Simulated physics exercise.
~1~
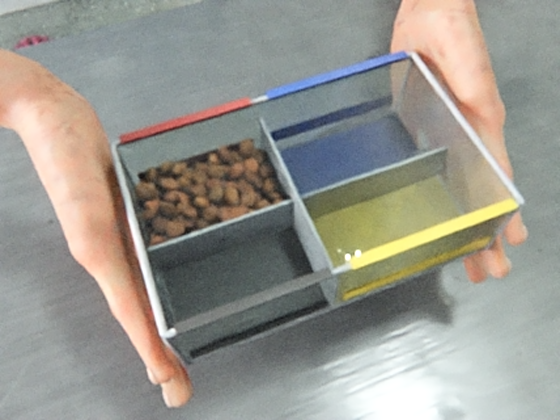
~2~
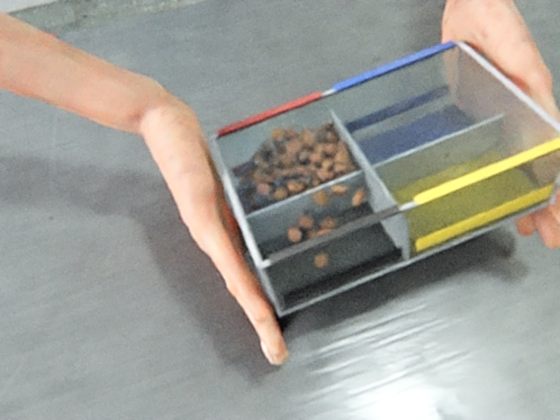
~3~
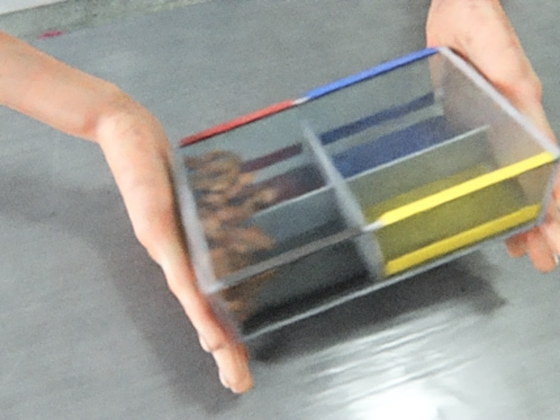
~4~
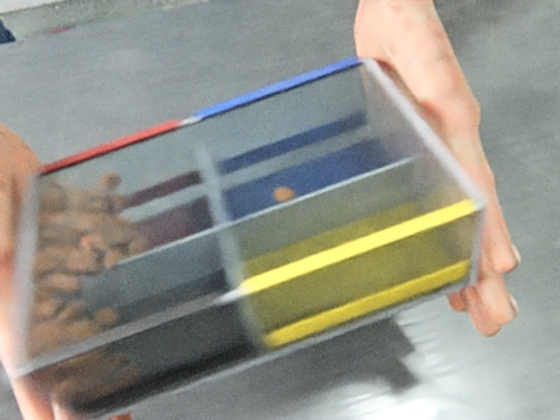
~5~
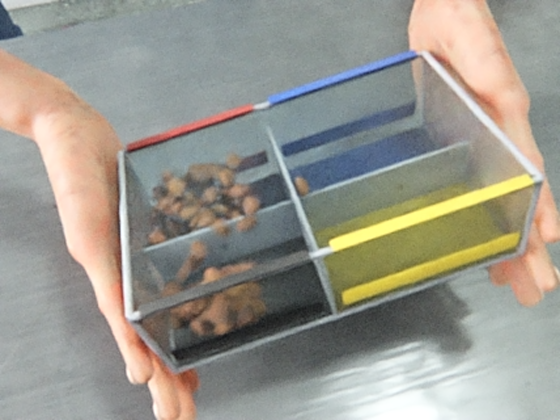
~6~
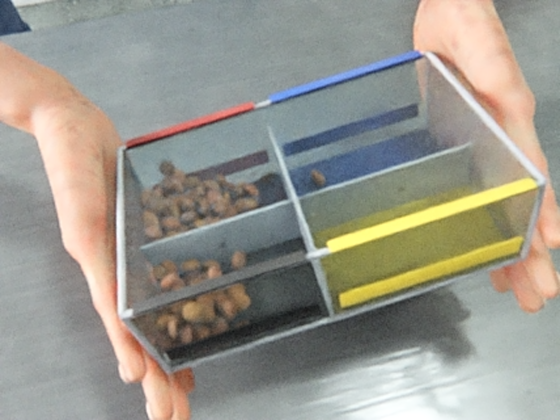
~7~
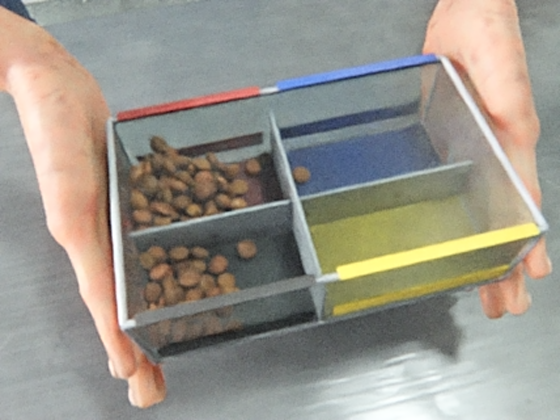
Over a smooth grey tabletop, seen from above at an angle, two hands hold a clear-lidded box split into four compartments. Red edging marks the back left, blue the back right and yellow the front right, while the front left is dark, and brown kibble fills only the red section. The hands tip the box toward the viewer and shake it from side to side, and pieces tumble into the dark section. One piece strays into the blue section. The box then tilts back toward level, with most kibble in red, a smaller heap in the dark section and yellow empty.
